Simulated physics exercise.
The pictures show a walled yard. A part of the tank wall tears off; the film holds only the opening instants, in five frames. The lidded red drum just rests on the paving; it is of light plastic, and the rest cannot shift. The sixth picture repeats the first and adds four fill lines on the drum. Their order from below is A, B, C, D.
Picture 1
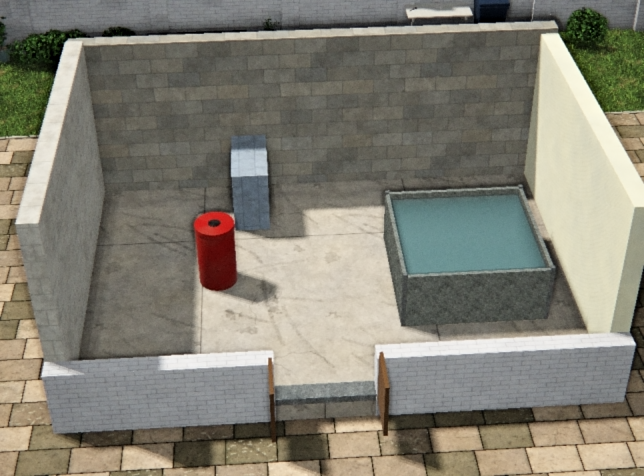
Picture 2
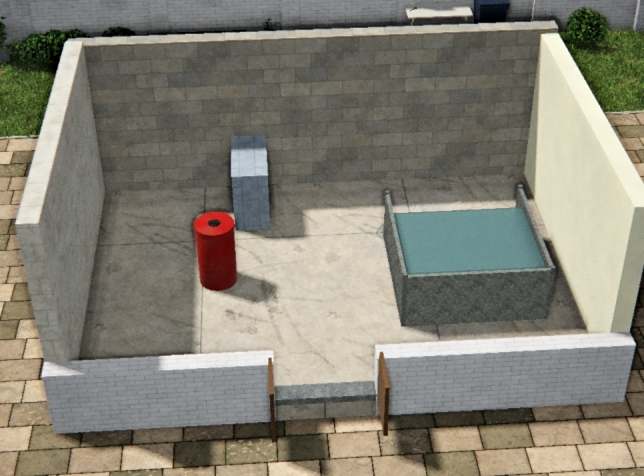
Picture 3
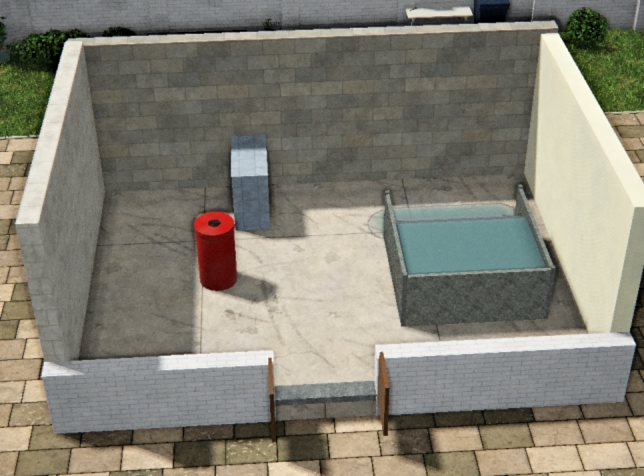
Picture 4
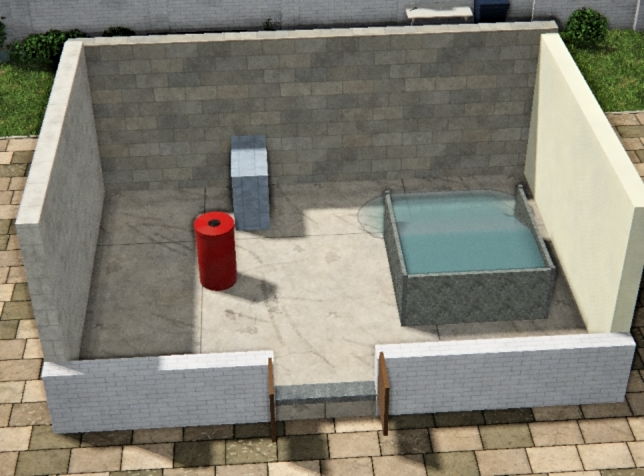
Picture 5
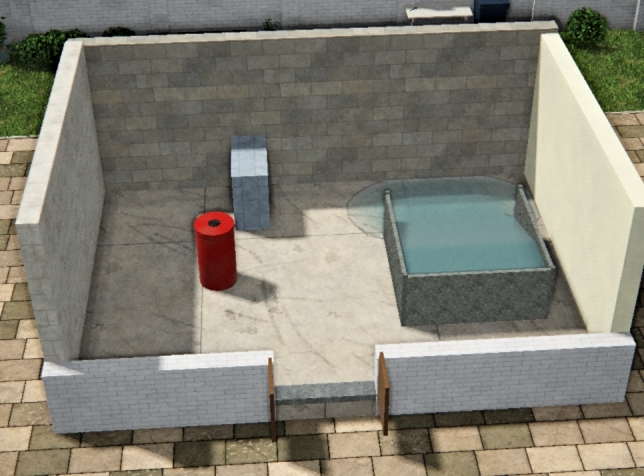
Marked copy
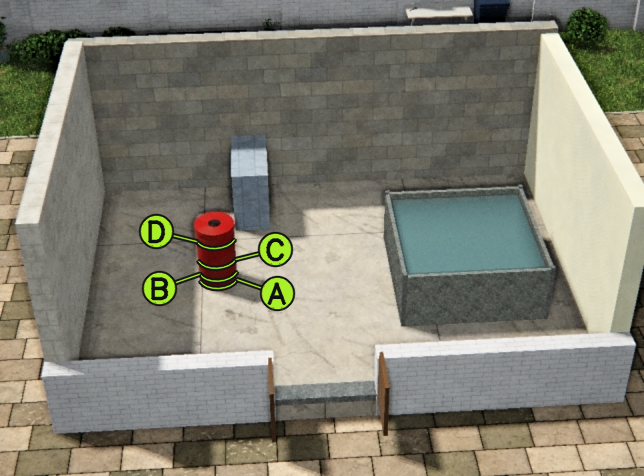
A square stone tank of blue-green water stands at the right of a walled, paved yard, seen from above the low white front wall with its open gateway. A red drum stands left of centre, with a grey-blue block behind it near the back wall. The tank's back side drops away, and water spreads in a thin sheet over the ground behind and leftward, while the camera stays still.
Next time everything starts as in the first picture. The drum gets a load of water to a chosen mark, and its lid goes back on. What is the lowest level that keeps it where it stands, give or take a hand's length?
That is line B.
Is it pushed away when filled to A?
Yes.
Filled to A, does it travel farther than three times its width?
No, less.
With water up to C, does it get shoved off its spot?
No, that is safe.
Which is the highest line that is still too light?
A.
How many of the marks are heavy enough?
Three.
On the marked copy, A at (218, 288); B at (218, 281); C at (217, 268); D at (215, 248); from the bottom up A, B, C, D.
With A, it is pushed about twice its own width away.
With B, it does not move.
With C, it does not move.
With D, it does not move.
